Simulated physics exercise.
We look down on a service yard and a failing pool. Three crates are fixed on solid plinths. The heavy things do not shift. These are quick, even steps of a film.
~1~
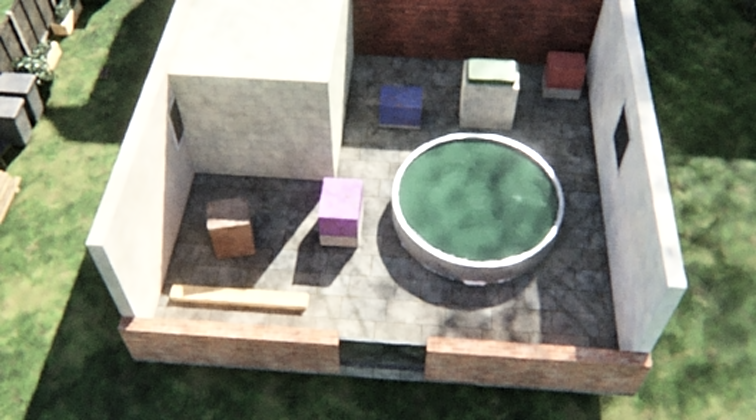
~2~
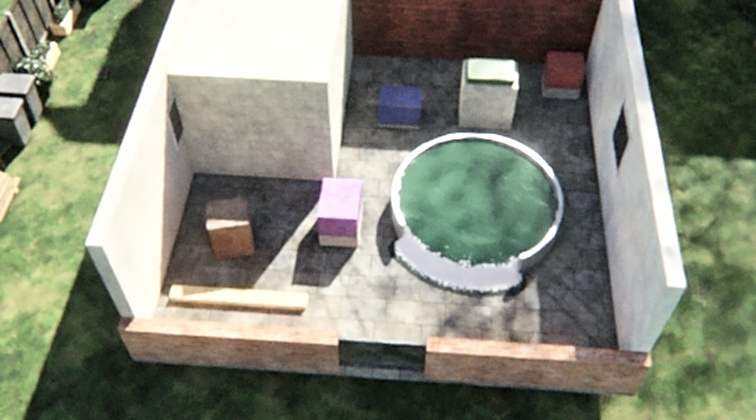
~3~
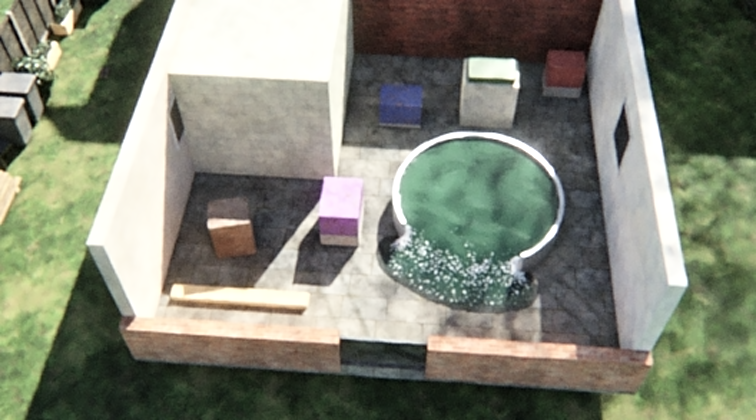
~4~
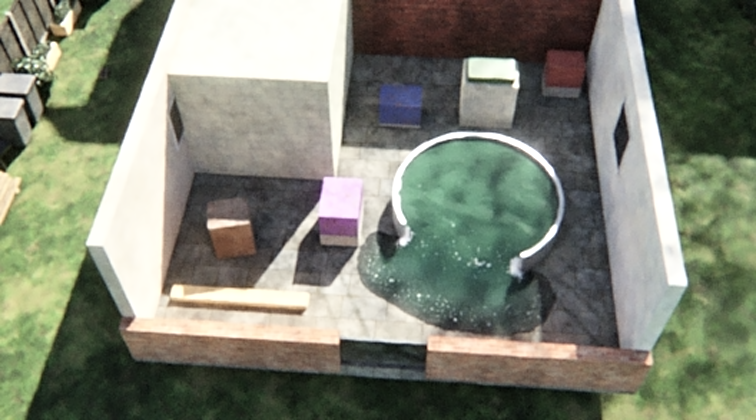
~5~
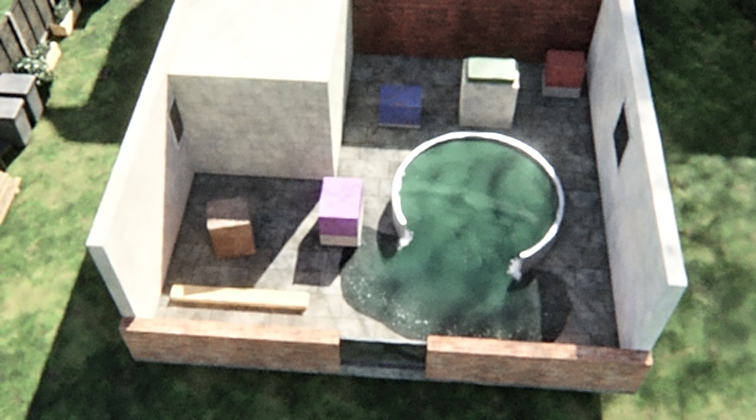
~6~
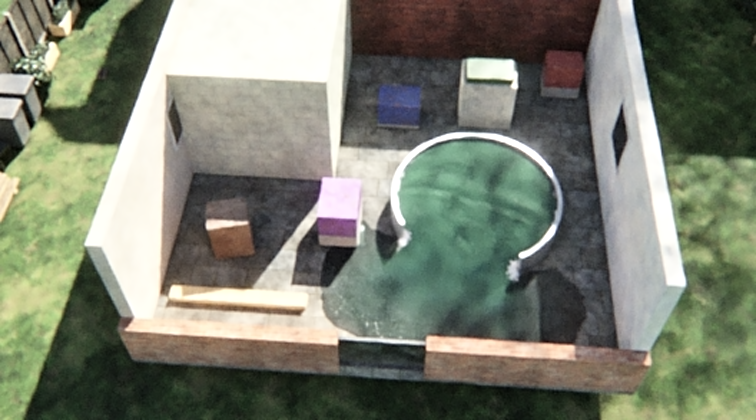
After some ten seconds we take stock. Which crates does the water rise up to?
One by one: The blue crate is wetted; the red crate escapes dry; the purple crate escapes dry.
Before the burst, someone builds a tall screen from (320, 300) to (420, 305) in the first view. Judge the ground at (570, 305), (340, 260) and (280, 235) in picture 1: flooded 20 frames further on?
One after the other: Awash, flooded, under water.
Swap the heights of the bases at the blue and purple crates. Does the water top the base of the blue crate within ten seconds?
In short: Blue escapes it.
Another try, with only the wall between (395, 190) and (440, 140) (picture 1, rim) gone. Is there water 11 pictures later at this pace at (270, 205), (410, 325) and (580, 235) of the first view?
One after the other: Covered, not flooded, dry.
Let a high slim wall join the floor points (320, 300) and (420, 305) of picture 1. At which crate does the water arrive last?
Last comes the blue one.
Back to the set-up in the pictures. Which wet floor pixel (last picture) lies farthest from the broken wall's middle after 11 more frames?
Close to (158, 340).
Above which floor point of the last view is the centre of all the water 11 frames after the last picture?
Near (454, 261).
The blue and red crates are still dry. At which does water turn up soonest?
It is the crate marked red.
A moment on, water covers 25 % of the floor; the blue crate not reached, the red crate not reached, the purple crate water round its plinth.
Next, water covers 30 % of the floor; the blue crate not reached, the red crate not reached, the purple crate water round its plinth.
Then, water covers 45 % of the floor; the blue crate not reached, the red crate not reached, the purple crate water round its plinth.
Later, water covers 70 % of the floor; the blue crate not reached, the red crate water round its plinth, the purple crate water round its plinth.
In the end, water covers 95 % of the floor; the blue crate was topped, the red crate stayed above the water, the purple crate stayed above the water.
